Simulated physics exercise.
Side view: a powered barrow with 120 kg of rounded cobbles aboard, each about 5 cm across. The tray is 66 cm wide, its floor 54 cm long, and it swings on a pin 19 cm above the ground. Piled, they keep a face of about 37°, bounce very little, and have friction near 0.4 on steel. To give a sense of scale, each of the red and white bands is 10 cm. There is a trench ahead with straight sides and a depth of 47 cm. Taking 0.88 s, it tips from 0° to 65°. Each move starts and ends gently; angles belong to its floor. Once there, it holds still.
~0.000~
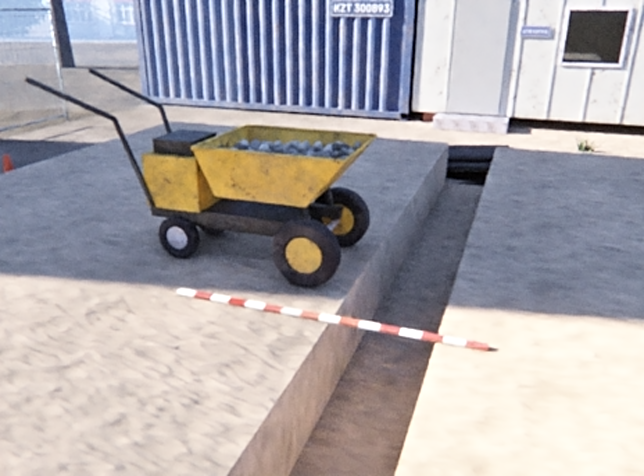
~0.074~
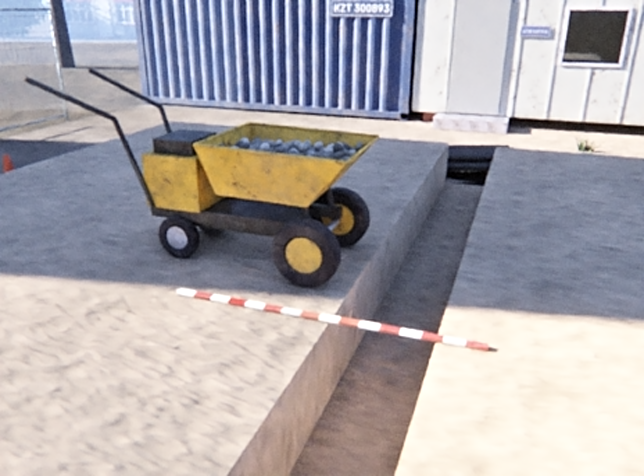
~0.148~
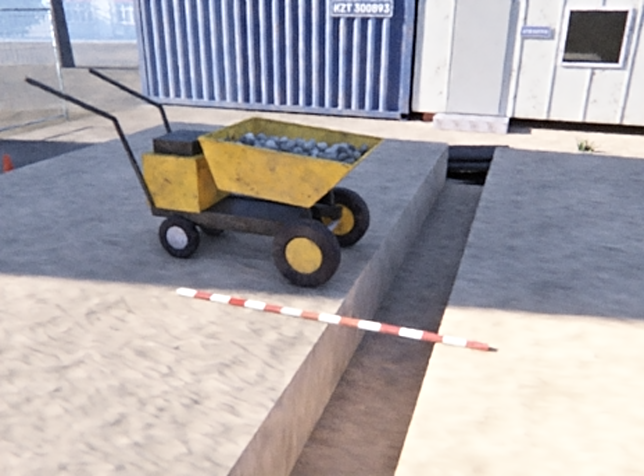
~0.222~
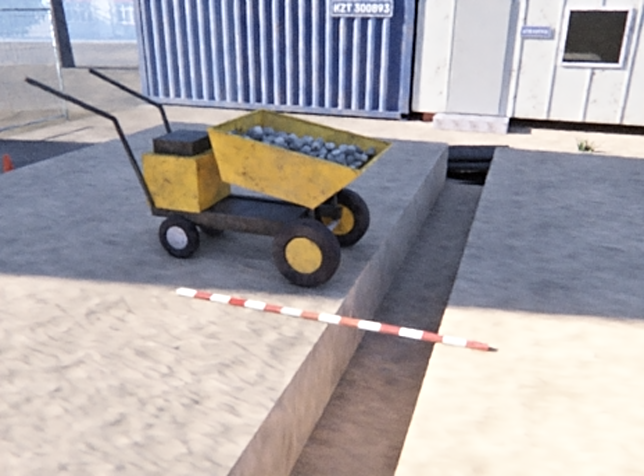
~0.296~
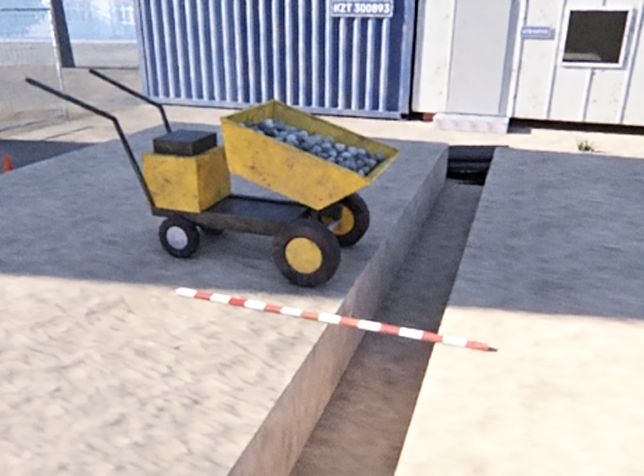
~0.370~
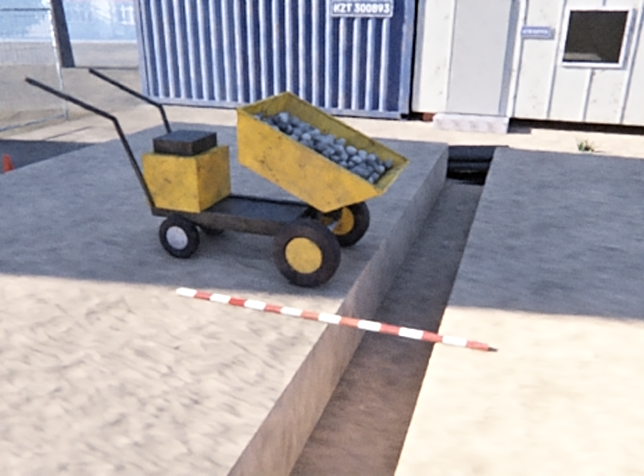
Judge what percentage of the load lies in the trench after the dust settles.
About 55 %.
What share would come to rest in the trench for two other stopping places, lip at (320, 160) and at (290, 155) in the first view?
That gives roughly 85 per cent and roughly 100 per cent.
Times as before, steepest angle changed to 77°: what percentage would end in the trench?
Trench share: Approx. 60%.
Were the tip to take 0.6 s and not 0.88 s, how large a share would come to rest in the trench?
Probably about 45 in a hundred.
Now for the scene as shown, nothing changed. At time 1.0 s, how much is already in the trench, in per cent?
By that point it's something like 15 in a hundred.
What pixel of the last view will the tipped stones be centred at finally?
Roughly at pixel (444, 337).
After 0.7 s the floor is at 55°; 100 % in the tray; the foremost stones are at (406, 227).
After 1.0 s the floor is at 65°; 74 % in the tray, 17 % in the trench, 10 % past the trench; the foremost stones are at (482, 279).
After 1.3 s the floor is at 65°; 32 % in the tray, 25 % in the trench, 43 % past the trench; the foremost stones are at (591, 310).
After 3.3 s the floor is at 65°; 0 % in the tray, 55 % in the trench, 45 % past the trench; the foremost stones are past the picture's edge.
